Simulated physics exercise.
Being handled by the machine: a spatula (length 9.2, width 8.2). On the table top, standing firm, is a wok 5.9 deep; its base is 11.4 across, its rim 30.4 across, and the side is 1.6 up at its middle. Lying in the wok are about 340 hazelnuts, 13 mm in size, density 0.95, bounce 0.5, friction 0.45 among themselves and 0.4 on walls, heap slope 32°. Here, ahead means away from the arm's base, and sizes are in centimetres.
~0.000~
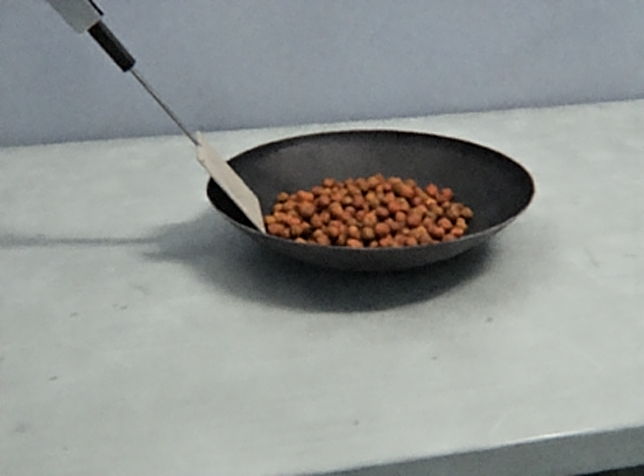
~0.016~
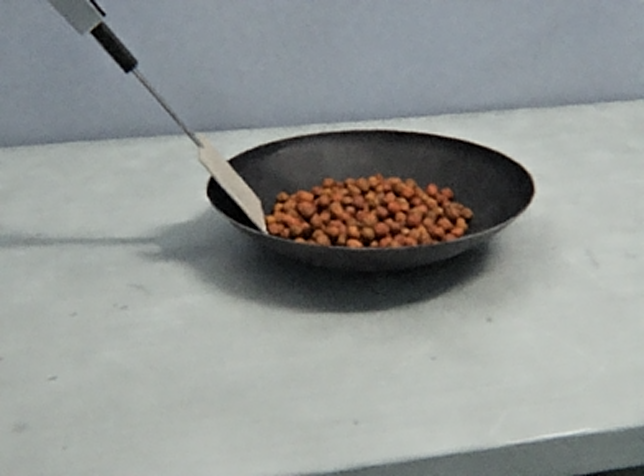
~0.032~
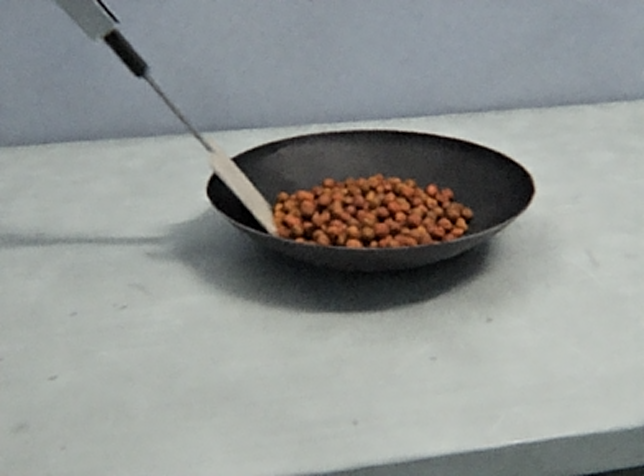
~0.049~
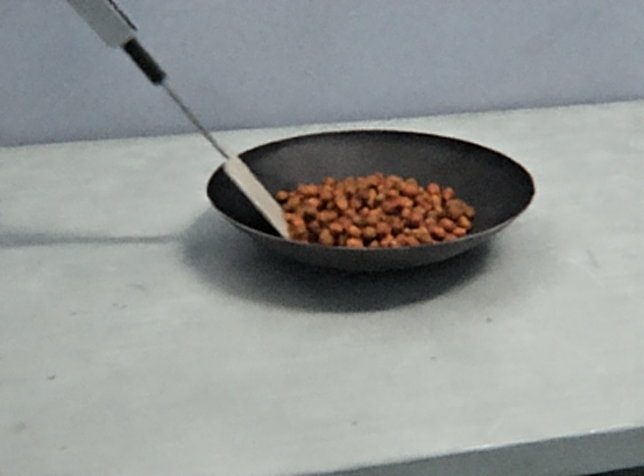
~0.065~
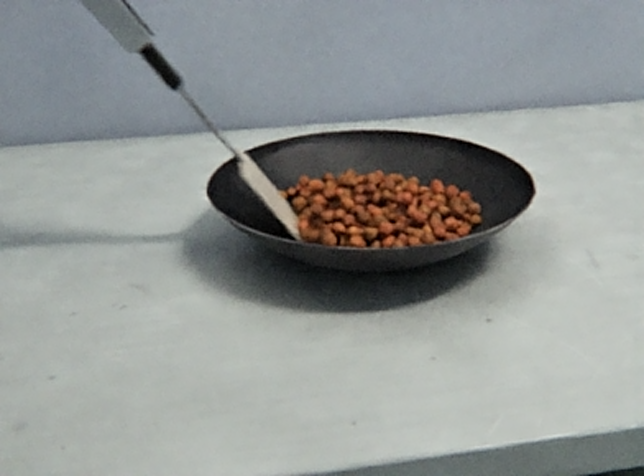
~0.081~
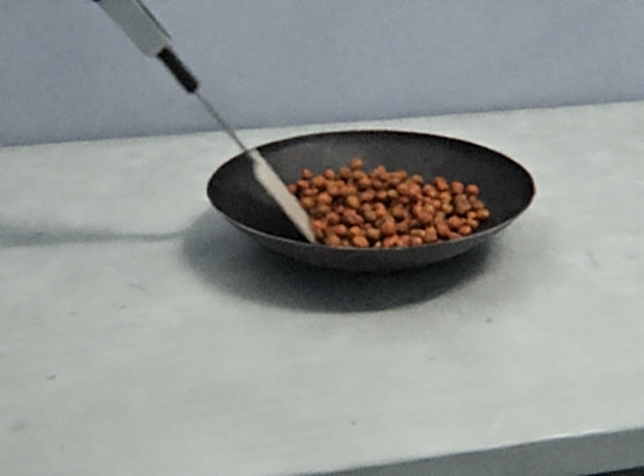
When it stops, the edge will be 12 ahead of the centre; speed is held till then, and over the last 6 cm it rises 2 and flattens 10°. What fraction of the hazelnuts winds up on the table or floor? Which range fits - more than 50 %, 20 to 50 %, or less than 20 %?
The range that fits is 20 to 50 %.
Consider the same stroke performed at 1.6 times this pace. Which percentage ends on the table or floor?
About 40 per cent.
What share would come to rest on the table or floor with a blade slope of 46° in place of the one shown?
It would then be close to 30 %.
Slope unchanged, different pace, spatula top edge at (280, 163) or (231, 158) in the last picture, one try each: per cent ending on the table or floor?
Try one roughly 45 per cent; try two roughly 25 per cent.
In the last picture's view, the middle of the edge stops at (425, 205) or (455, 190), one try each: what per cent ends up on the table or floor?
First try roughly 0 percent, second roughly 15 percent.
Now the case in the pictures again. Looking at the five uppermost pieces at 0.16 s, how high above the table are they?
About 5 cm.
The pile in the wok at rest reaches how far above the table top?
Close to 4.5 centimetres high.
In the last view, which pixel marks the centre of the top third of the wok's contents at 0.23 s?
Centre: Approx. (460, 177) in the last view.
By 0.16 s, sloping 56°, highest piece 6 above the table; 342 in the wok.
By 0.23 s, sloping 54°, highest piece 7 above the table; 342 in the wok.
By 0.47 s, sloping 46°, highest piece 10 above the table; 231 in the wok, 54 on the table or floor, 57 on the blade or in flight.
By 1.52 s, sloping 46°, highest piece 4 above the table; 230 in the wok, 112 on the table or floor.
Final count, 230 in the wok, 112 on the table or floor. That is 33 % on the table or floor.
